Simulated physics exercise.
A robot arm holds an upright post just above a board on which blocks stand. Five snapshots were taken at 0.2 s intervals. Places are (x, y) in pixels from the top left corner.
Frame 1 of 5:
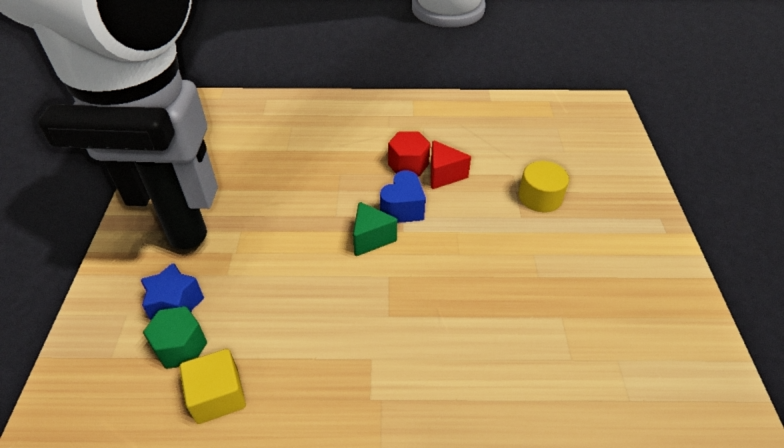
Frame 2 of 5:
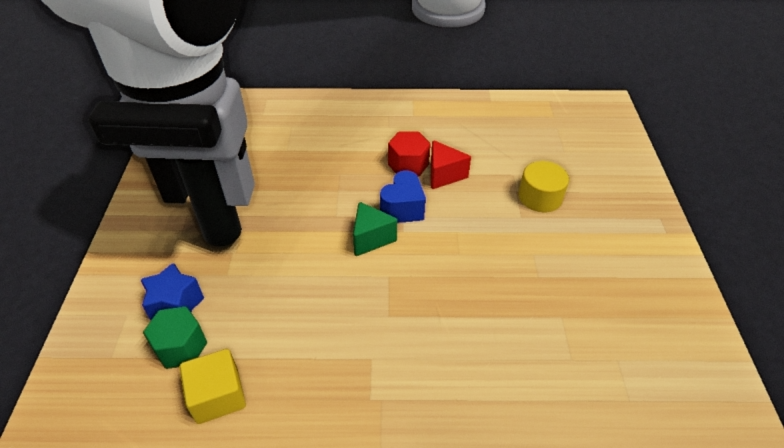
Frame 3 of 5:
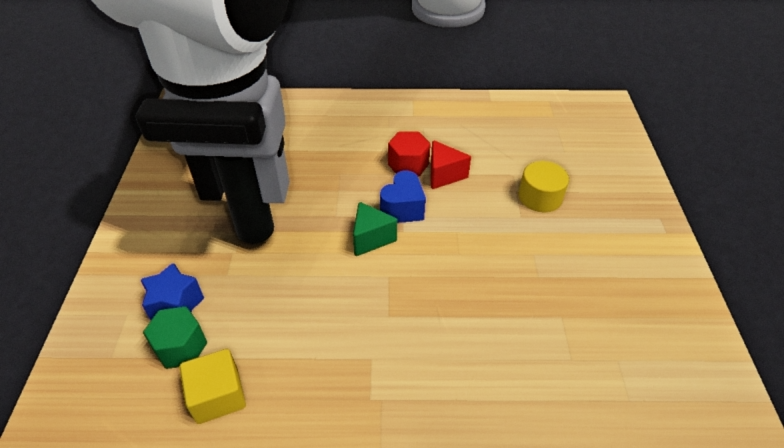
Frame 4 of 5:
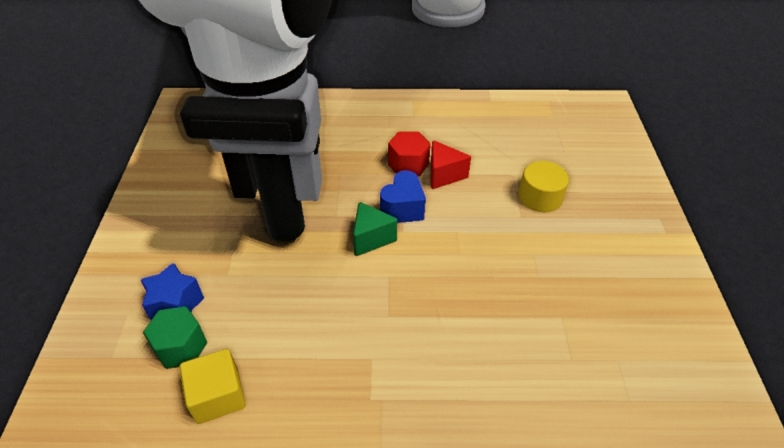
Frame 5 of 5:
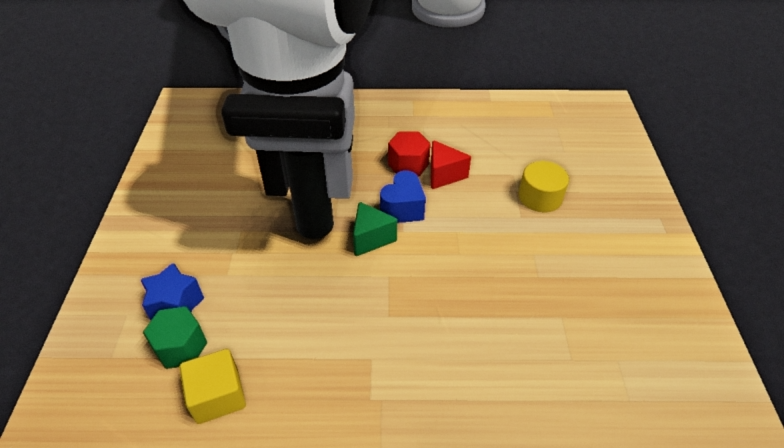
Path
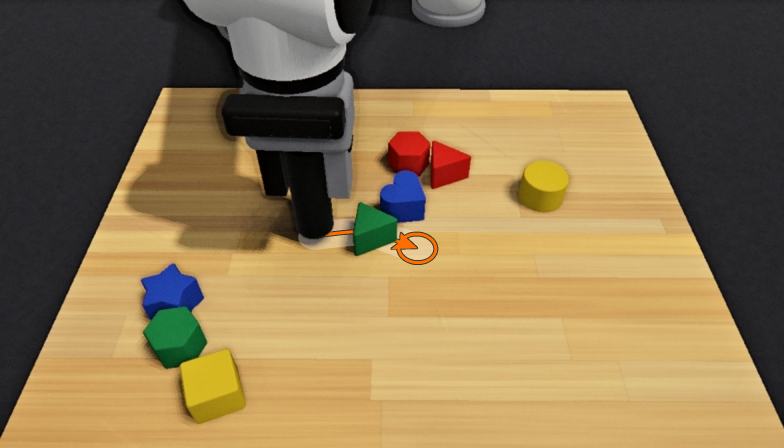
A robot arm with a black post slid steadily rightward over the wooden board, moving from the left edge to just beside the green triangular block, while all the colourful blocks stayed still.
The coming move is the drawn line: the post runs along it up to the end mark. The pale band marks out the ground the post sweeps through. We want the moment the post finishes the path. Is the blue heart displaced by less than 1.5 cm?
Final answer: Yes.
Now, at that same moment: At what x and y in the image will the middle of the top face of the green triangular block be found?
The middle of its upper face should be somewhere near (451, 237).
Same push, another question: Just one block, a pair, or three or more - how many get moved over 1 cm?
Just one will move.
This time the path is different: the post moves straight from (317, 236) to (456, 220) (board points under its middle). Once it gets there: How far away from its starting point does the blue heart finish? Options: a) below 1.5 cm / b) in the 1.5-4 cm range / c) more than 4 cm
My answer is option c.
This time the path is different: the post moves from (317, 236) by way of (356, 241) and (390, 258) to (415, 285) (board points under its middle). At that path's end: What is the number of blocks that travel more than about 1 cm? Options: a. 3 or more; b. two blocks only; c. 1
c (1)
Path on the board, from (317, 236) over (351, 232) and (385, 237) to (417, 248).
The first path, step by step. Halfway along, post at (370, 223); green triangular block at (401, 223), turned 25° clockwise.
At the end, post at (418, 238); green triangular block at (451, 237), turned 20° clockwise; blue heart in place.
